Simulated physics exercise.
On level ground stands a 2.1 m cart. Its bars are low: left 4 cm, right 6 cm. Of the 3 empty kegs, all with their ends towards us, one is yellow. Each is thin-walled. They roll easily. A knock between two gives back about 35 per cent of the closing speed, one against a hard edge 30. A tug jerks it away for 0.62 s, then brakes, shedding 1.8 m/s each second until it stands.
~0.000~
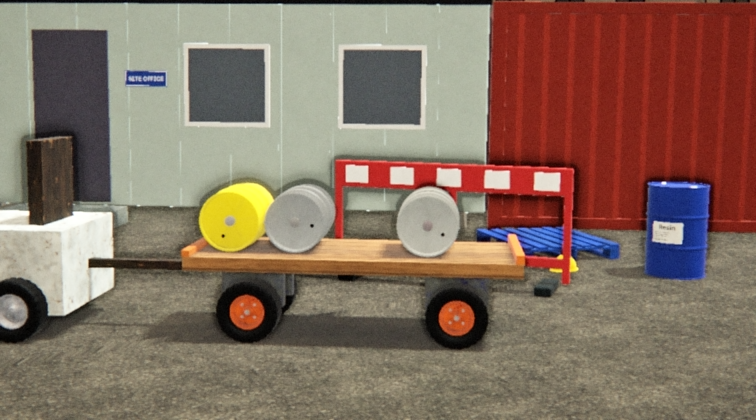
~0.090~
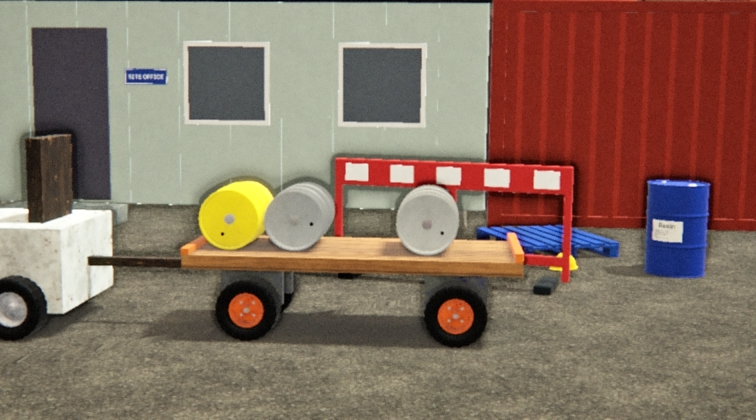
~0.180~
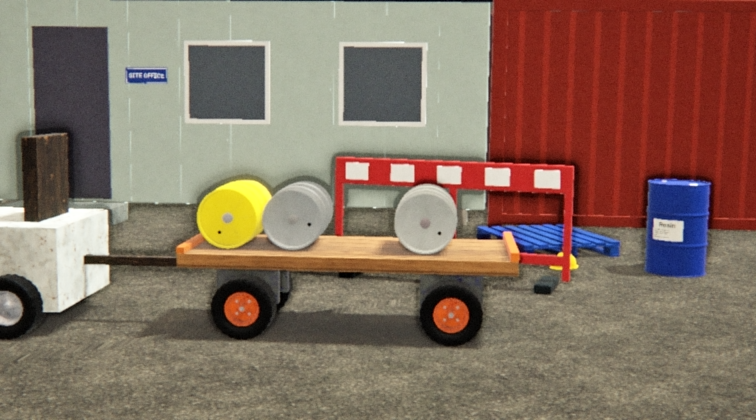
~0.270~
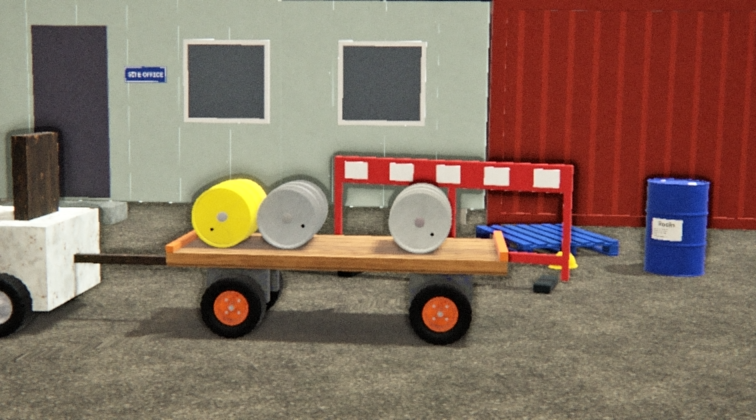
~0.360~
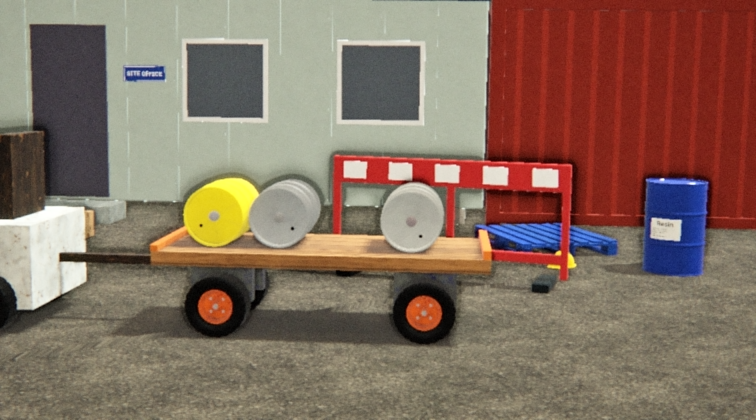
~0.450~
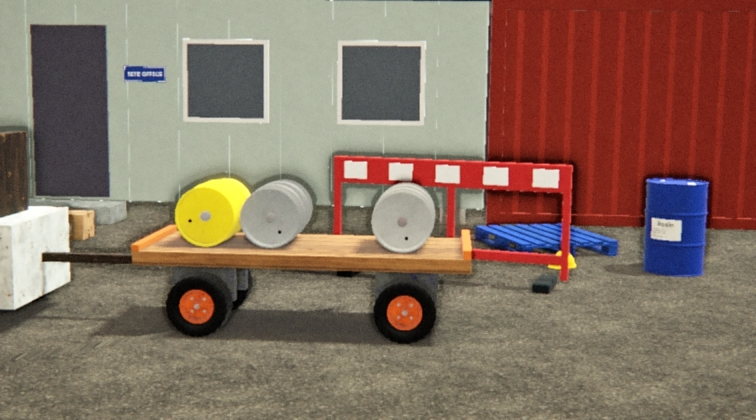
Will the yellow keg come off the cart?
The yellow one remains between the bars.
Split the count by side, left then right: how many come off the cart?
On the left 0, on the right 0.
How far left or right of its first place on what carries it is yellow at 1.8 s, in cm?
Yellow 85 right.
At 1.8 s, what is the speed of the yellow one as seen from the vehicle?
Roughly 0.5 m/s.
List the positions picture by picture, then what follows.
In the first picture, yellow (228, 222); left bar at (185, 254); cart at rest; 3 of the 3 make up the bottom layer on the deck.
In the second picture, yellow (228, 220); left bar at (184, 252); cart moving left at 0.2 m/s.
In the third picture, yellow (226, 219); left bar at (180, 250); cart moving left at 0.5 m/s.
In the fourth picture, yellow (221, 218); left bar at (169, 249); cart moving left at 0.9 m/s.
In the fifth picture, yellow (213, 217); left bar at (154, 248); cart moving left at 1.2 m/s.
In the sixth picture, yellow (204, 217); left bar at (135, 248); cart moving left at 1.6 m/s.
By 1.8 s, yellow is on the deck, 95 cm from the right bar, rolling left along the cart; 0 of 3 are off.
By 3.7 s, yellow is on the deck, 5 cm from the left bar; 0 of 3 are off.
Finally (5.8 s), yellow is on the deck, 25 cm from the left bar; 0 of 3 are off.
